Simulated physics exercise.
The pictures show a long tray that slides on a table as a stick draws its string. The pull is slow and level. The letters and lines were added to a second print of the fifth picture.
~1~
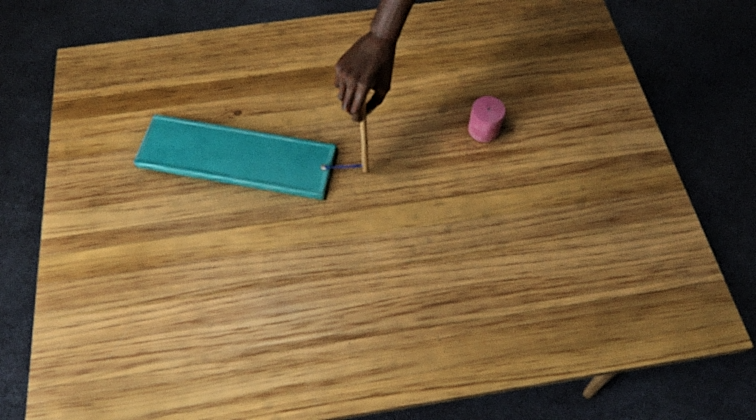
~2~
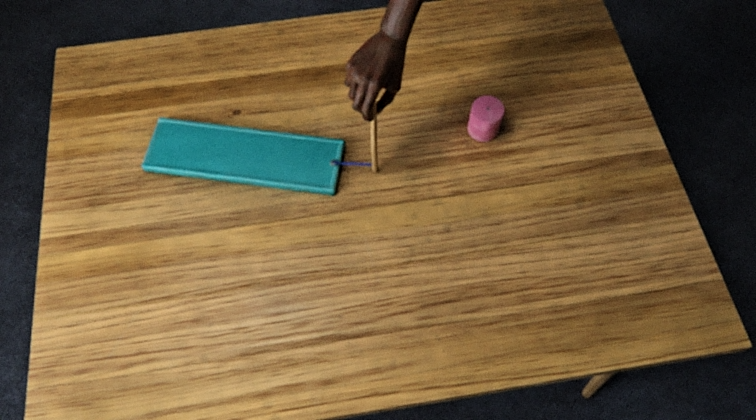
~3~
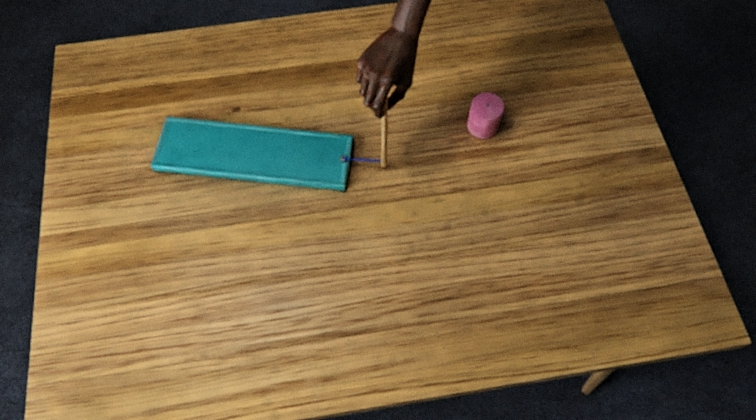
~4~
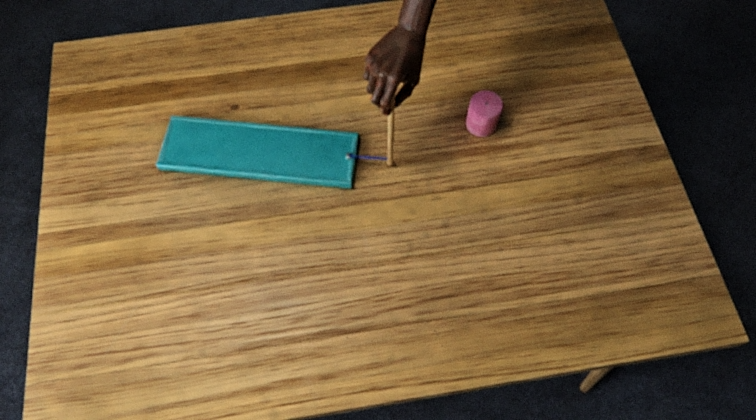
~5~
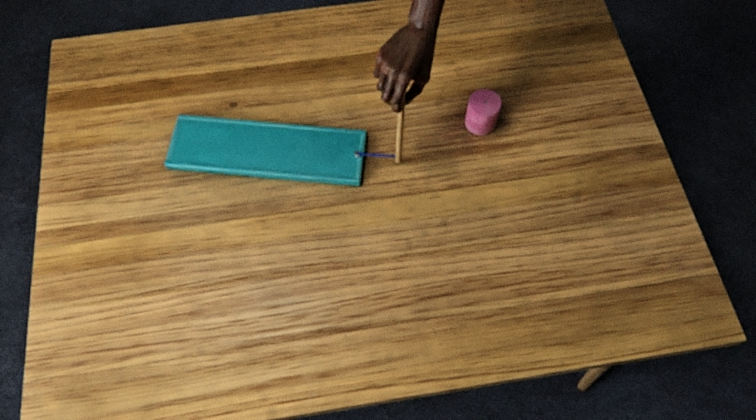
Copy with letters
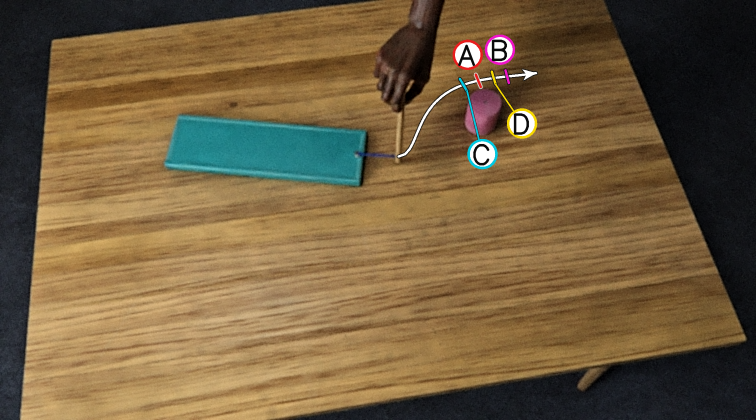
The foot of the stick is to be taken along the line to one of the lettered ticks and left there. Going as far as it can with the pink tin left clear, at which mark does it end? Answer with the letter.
At A, and not beyond.
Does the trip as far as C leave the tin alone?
Yes.
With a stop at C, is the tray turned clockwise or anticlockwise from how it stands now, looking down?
Anticlockwise.
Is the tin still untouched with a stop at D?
No.
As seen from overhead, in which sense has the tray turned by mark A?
For that mark, anticlockwise.
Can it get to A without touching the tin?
Yes.
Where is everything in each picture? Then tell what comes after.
Turquoise tray (235, 153); pink tin (486, 119), in the first picture.
Turquoise tray (244, 153); pink tin (485, 119), in the second picture.
Turquoise tray (253, 150); pink tin (485, 116), in the third picture.
Turquoise tray (258, 149); pink tin (484, 114), in the fourth picture.
Turquoise tray (267, 147); pink tin (483, 112), in the fifth picture.
On the copy, A at (478, 81); B at (507, 77); C at (463, 85); D at (494, 78); the route from (399, 157) via (451, 90) to (536, 73).
On A. First, foot of the stick (421, 126), middle of the tray (292, 143).
Then, foot of the stick (444, 96), middle of the tray (323, 131).
Finally, foot of the stick (478, 82), middle of the tray (360, 118); nothing has been touched.
By contrast, B is too far, the tin has been hit; C is safe but short; D is too far, the tin has been hit.
